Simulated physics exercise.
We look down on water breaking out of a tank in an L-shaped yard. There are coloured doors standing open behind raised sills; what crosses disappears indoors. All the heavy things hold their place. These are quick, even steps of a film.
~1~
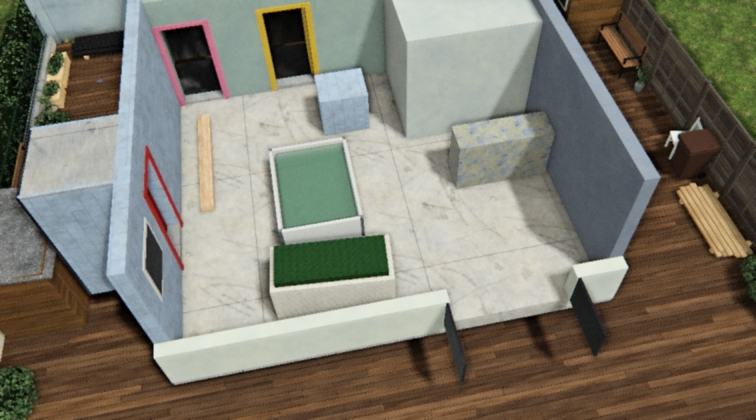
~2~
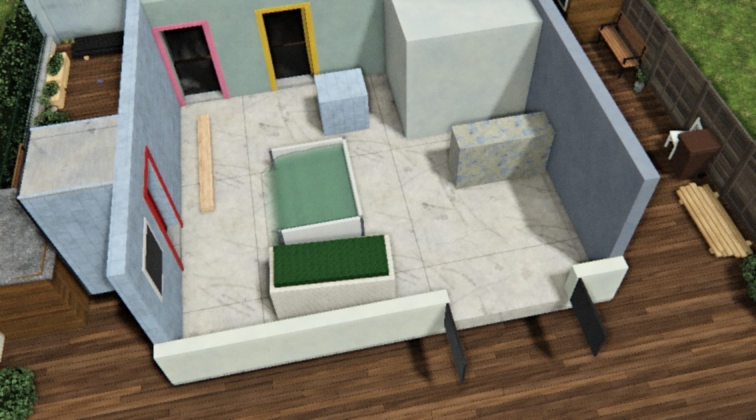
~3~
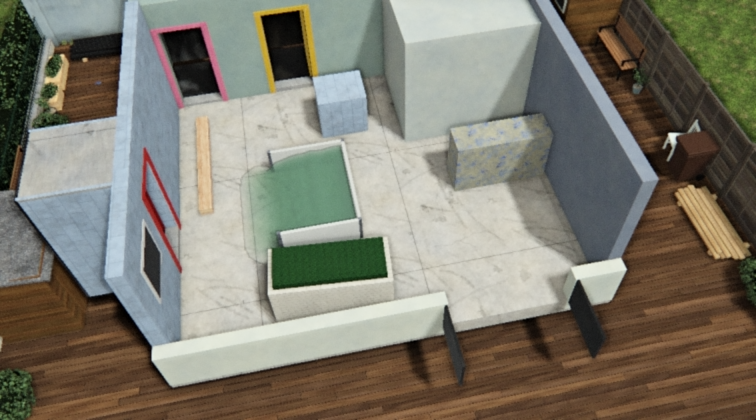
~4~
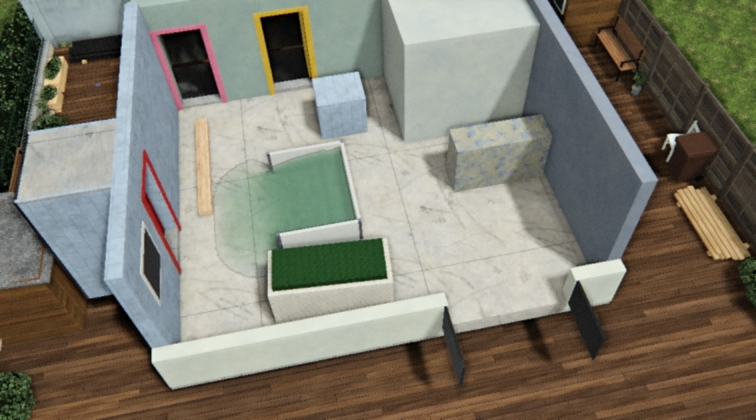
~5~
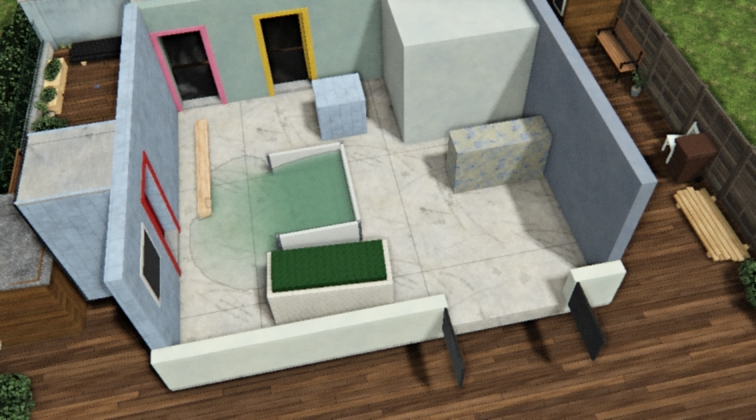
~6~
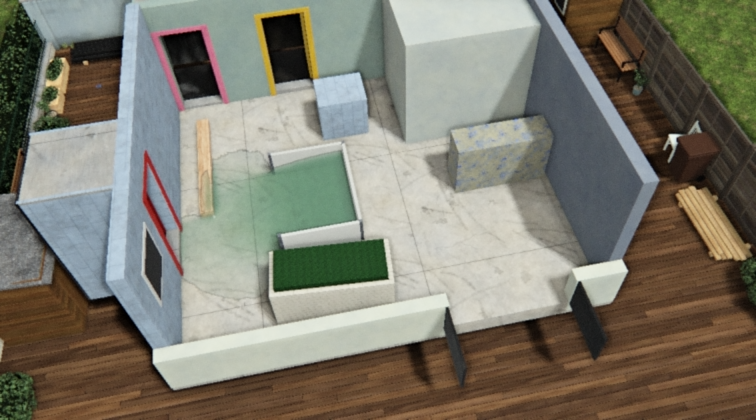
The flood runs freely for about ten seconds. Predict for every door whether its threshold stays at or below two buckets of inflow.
The pink door tops two buckets; the yellow door does not top two buckets; the red door tops two buckets.
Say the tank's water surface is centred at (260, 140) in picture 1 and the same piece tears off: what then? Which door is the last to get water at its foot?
The door you want is the door marked yellow.
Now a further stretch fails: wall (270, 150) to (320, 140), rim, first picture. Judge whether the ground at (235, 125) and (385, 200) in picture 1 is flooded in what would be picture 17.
The first spot is swamped, the second spared.
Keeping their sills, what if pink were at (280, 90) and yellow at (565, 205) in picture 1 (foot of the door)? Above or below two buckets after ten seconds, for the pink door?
The pink door remains below the mark.
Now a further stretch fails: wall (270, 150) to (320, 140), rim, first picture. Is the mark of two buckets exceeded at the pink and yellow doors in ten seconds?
My reading: Pink is over, yellow is over.
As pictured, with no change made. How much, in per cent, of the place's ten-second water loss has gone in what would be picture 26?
It comes to around 75 per cent.
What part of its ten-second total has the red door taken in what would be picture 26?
My figure is 100 in a hundred.
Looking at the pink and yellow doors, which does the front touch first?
That's the one in pink.
A moment on, water covers 20 % of the floor; the pink door not reached, the yellow door not reached, the red door over two buckets in.
Next, water covers 25 % of the floor; the pink door under two buckets in, the yellow door not reached, the red door far over two buckets in.
Then, water covers 40 % of the floor; the pink door over two buckets in, the yellow door wet at the sill, nothing in, the red door far over two buckets in.
Later, water covers 50 % of the floor; the pink door over two buckets in, the yellow door wet at the sill, nothing in, the red door far over two buckets in.
In the end, water covers 65 % of the floor; the pink door far over two buckets in, the yellow door wet at the sill, nothing in, the red door far over two buckets in.
